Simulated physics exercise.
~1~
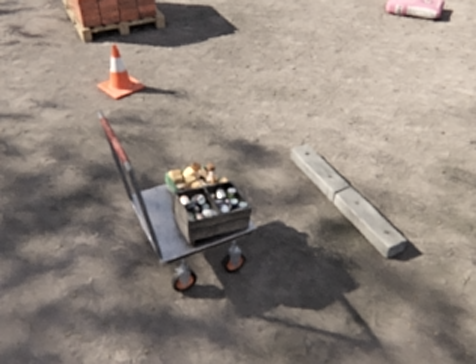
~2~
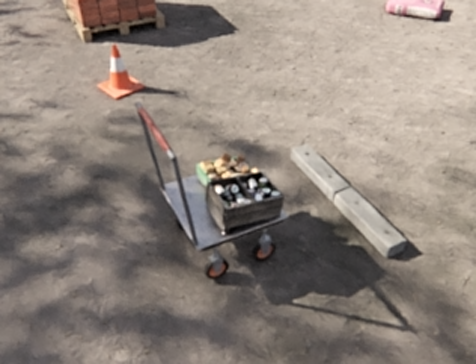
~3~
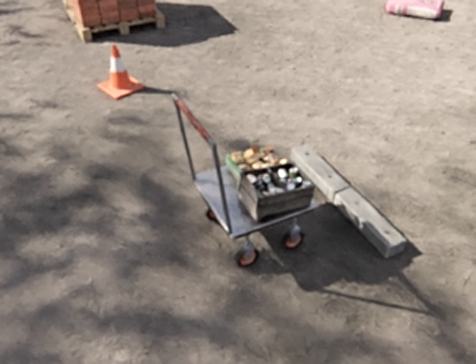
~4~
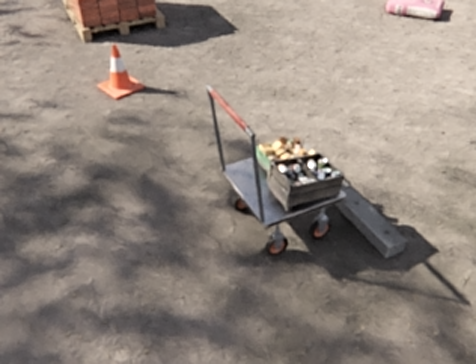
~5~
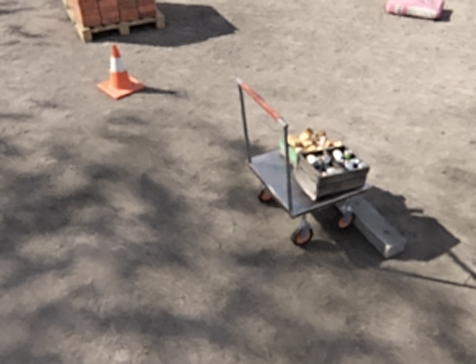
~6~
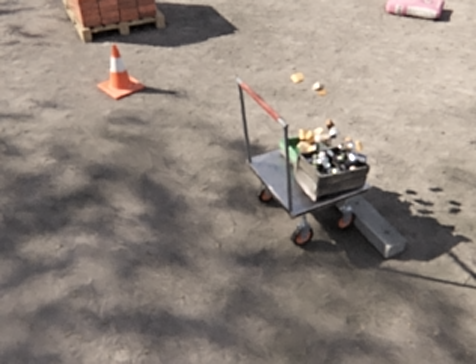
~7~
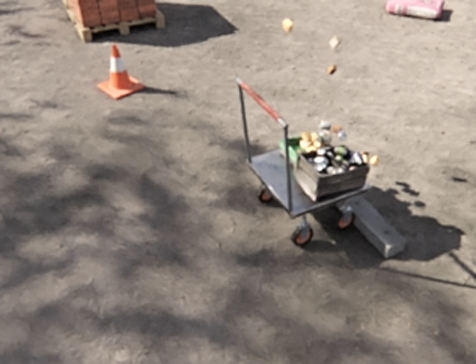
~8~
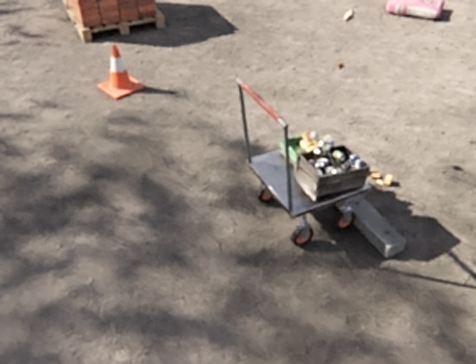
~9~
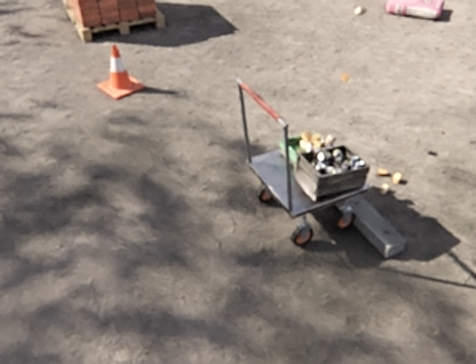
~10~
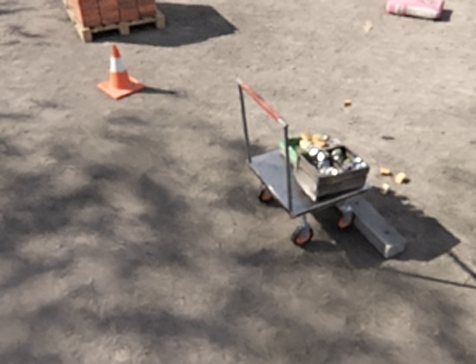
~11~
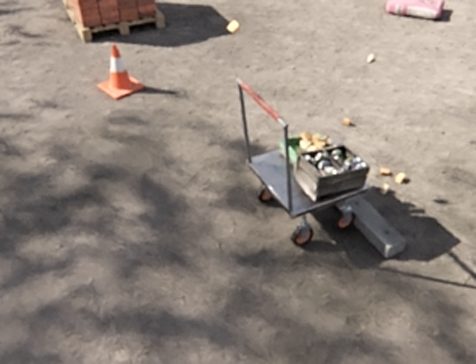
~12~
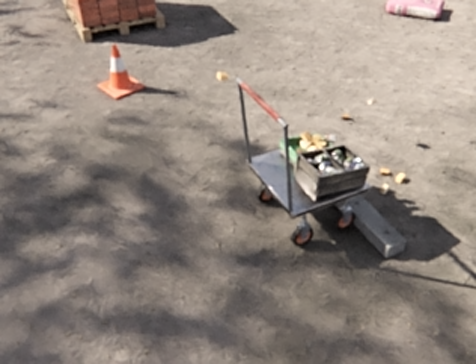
A flatbed trolley carrying a green tote of wooden blocks and a black tote of mini cans rolled right across the dirt and stopped dead at a low step, throwing several pieces out, which scattered on the ground while most stayed in the totes.
